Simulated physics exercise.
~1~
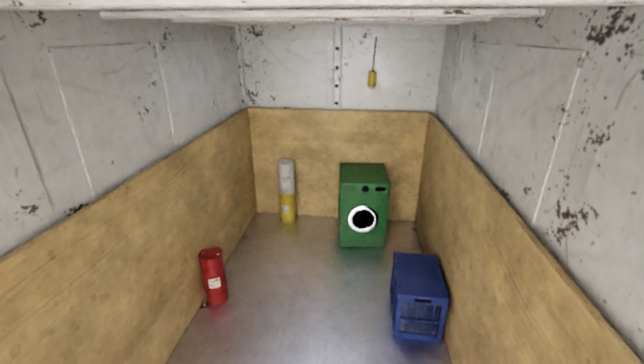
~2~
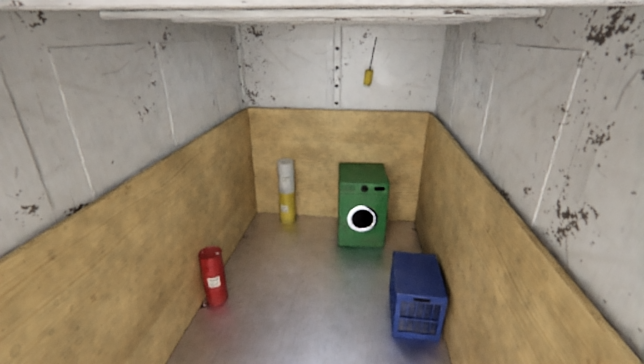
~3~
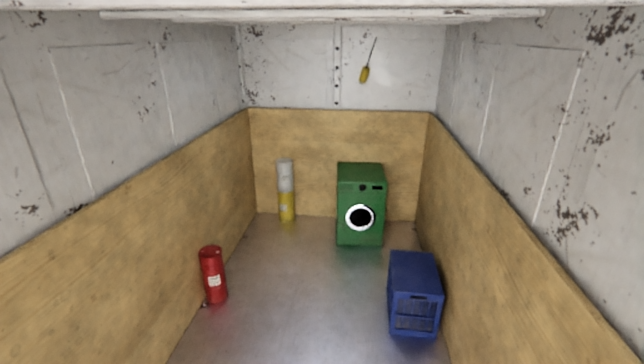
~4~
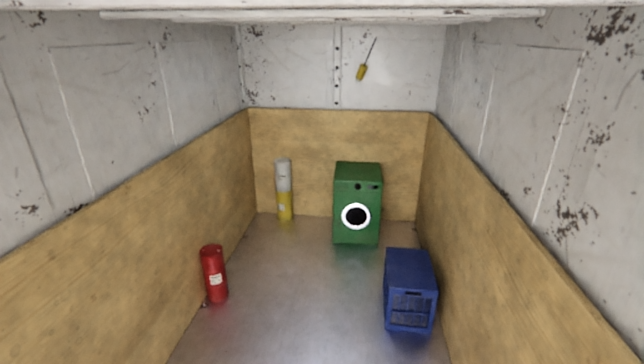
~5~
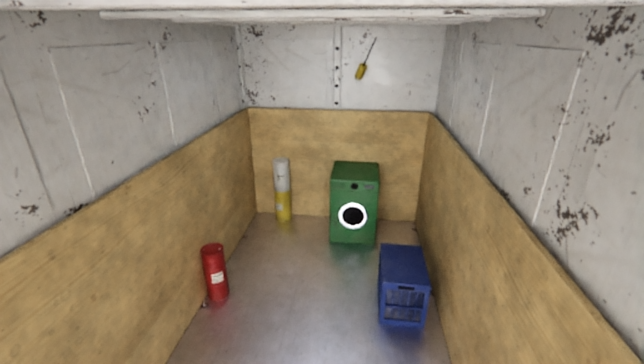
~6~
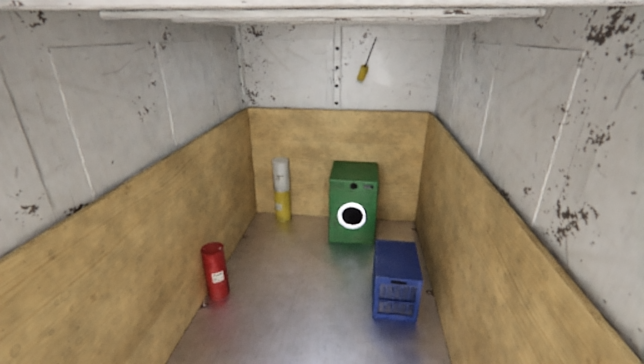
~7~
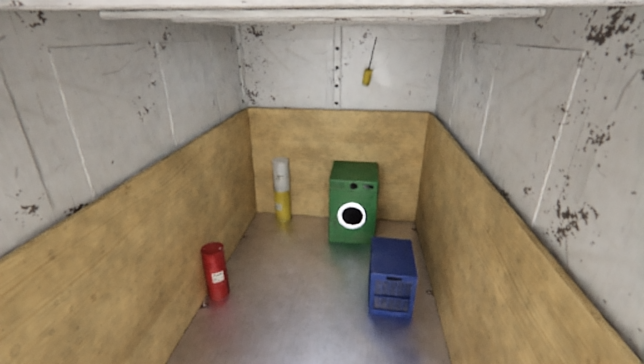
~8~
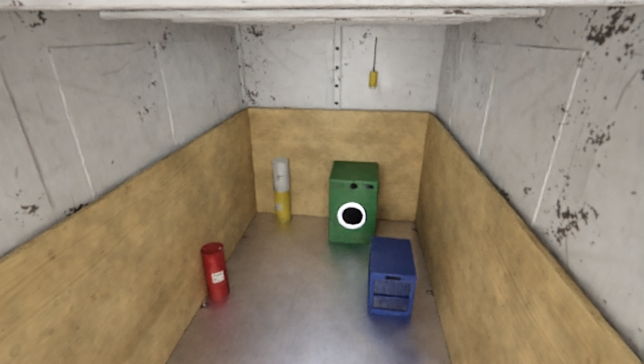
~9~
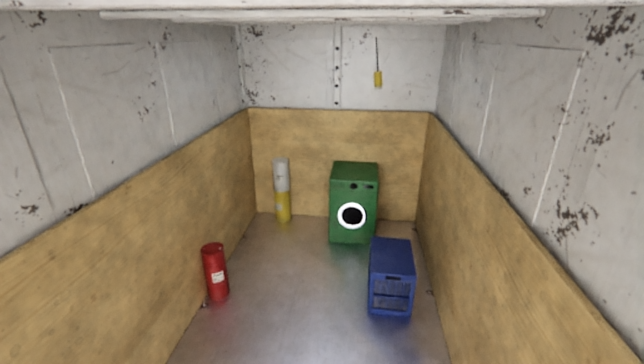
The load bay of a delivery van is seen from behind and slightly above, looking toward the front wall between wood-panelled sides. A red canister stands at the left, a white canister and a yellow one are stacked at the back, a green appliance with a round dark door stands near the back wall, and a blue chest sits at the right. The small yellow hanging lamp swings to the left, and the blue chest slides left and toward the front wall. The green appliance and the stacked canisters shift very slightly left. The lamp swings back right as the chest comes to rest upright near the appliance, with everything still standing.
